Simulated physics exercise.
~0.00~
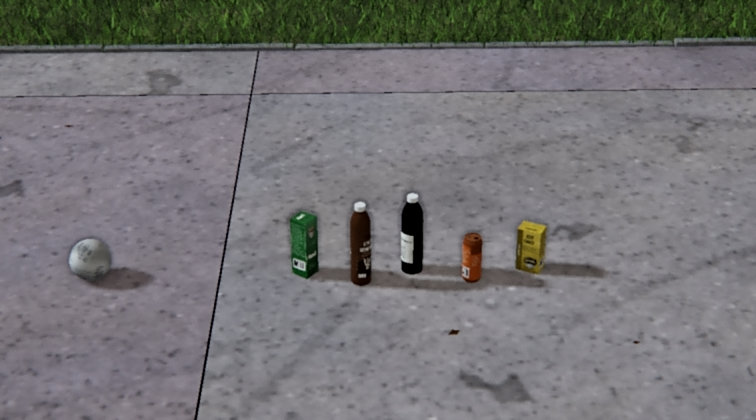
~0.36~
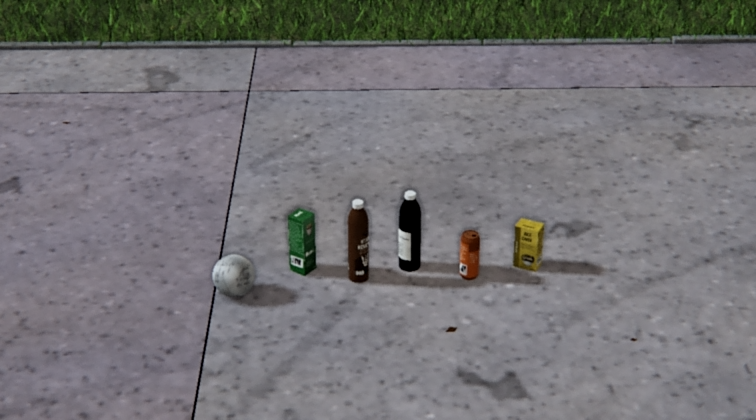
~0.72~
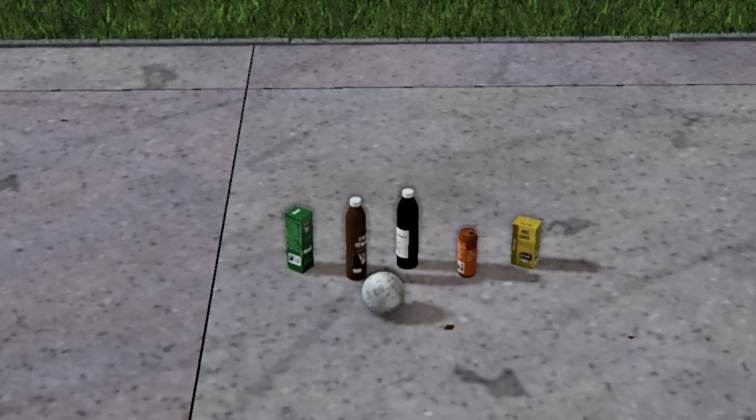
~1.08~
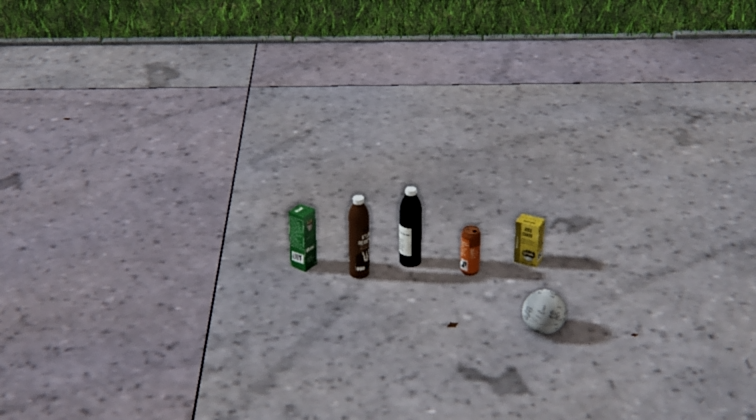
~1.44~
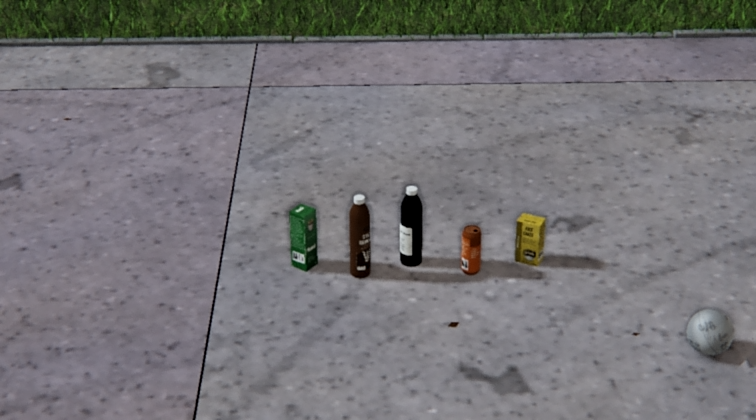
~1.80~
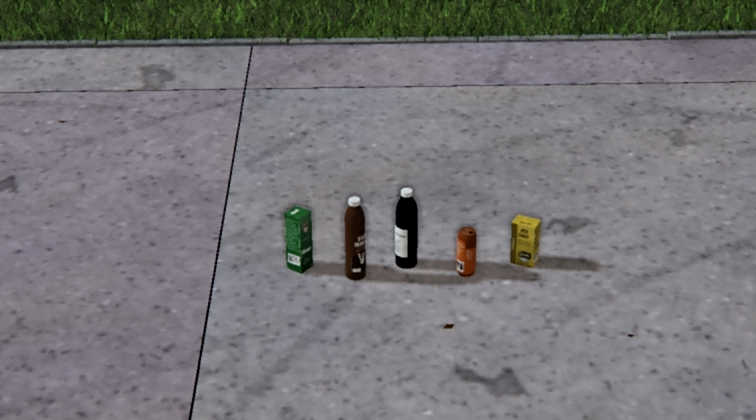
The clip opens on a speckled grey pavement beside a strip of grass, with a white ball at the left and five items standing in a loose row. From left to right they are a green carton, a brown bottle, a black bottle, an orange can and a yellow carton. The ball rolls right, nearing the green carton, then passes in front of the bottles without knocking anything over. It continues past the can and the yellow carton, drifting closer to the viewer, and reaches the right edge. Finally the ball is out of sight, and all five items remain upright in their places.
